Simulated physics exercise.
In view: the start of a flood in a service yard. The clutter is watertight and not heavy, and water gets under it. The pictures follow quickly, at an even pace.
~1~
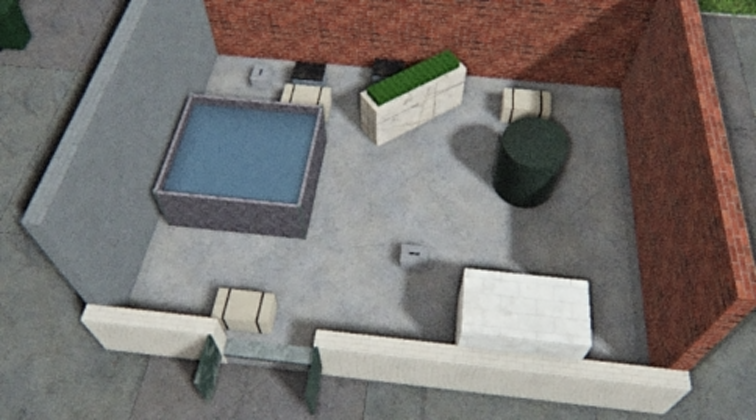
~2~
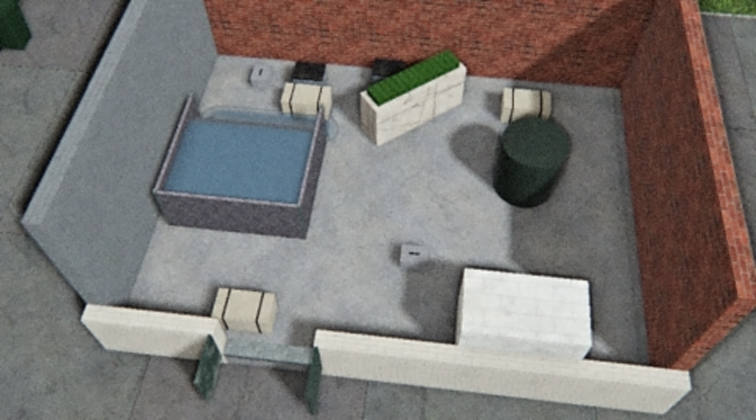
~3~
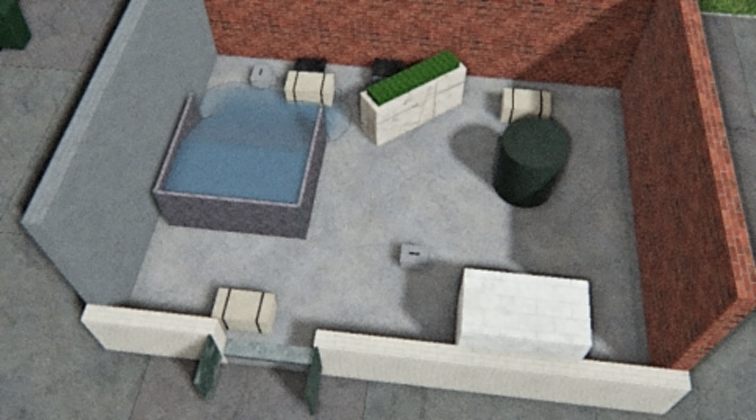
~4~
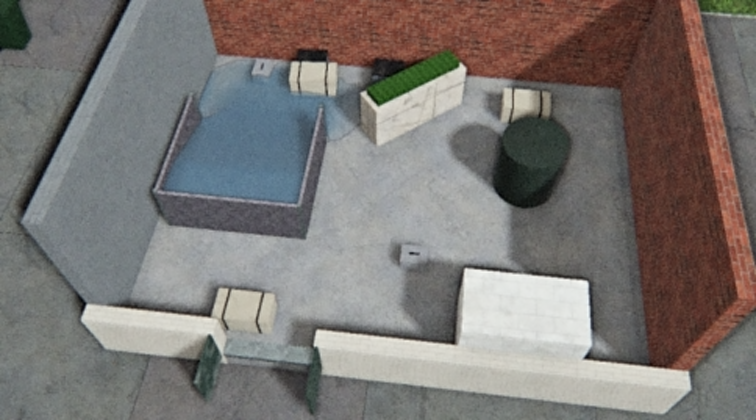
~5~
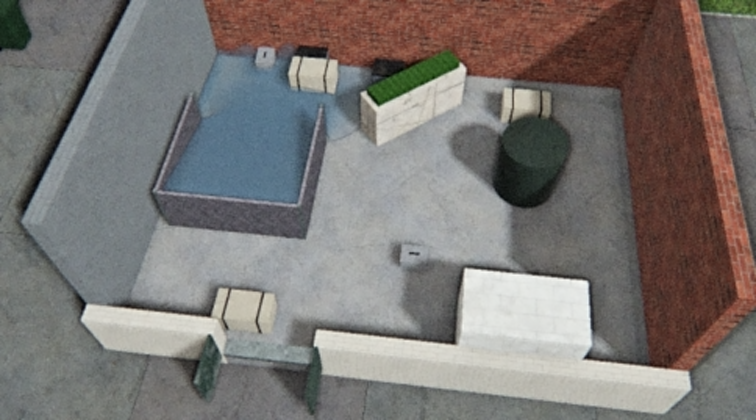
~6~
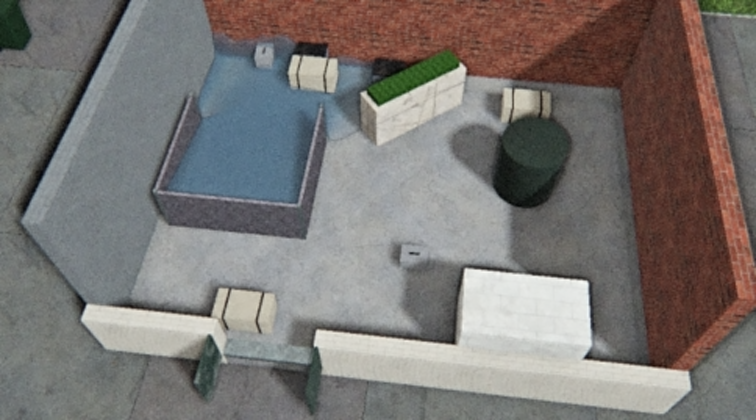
The clip opens on a walled yard with a square tank of water at left. The tank's far side opens and water spreads out across the back left corner, pushing a pale strapped box and then a small grey box a short way toward the brick wall, while everything at right stays still.
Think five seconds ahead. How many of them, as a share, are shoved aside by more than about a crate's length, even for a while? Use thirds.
Share: Two thirds or above.
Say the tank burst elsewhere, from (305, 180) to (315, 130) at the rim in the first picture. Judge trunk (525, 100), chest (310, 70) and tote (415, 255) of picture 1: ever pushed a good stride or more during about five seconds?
One after the other: Yes, less than that, pushed that far.
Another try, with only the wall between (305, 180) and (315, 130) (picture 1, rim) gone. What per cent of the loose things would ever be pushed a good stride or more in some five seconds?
I make it 30 per cent.
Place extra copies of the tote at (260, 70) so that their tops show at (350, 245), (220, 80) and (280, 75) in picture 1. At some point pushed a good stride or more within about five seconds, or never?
As listed: Swept aside, swept aside, swept aside.
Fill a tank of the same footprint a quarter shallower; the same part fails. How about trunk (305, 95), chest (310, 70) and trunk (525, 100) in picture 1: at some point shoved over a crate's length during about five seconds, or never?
In that order: Moved that far, swept aside, pushed that far.
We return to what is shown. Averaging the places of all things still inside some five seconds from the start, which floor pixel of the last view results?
Around (367, 169).
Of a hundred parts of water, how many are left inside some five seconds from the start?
Near 100 in a hundred.
A moment on, 1 of 7 are well off their spots; 3 afloat.
Next, 4 of 7 are well off their spots; 4 afloat.
Later, 5 of 7 are well off their spots; 5 afloat.
In the end, 6 of 7 are well off their spots, and 7 have been at some point; 5 afloat.
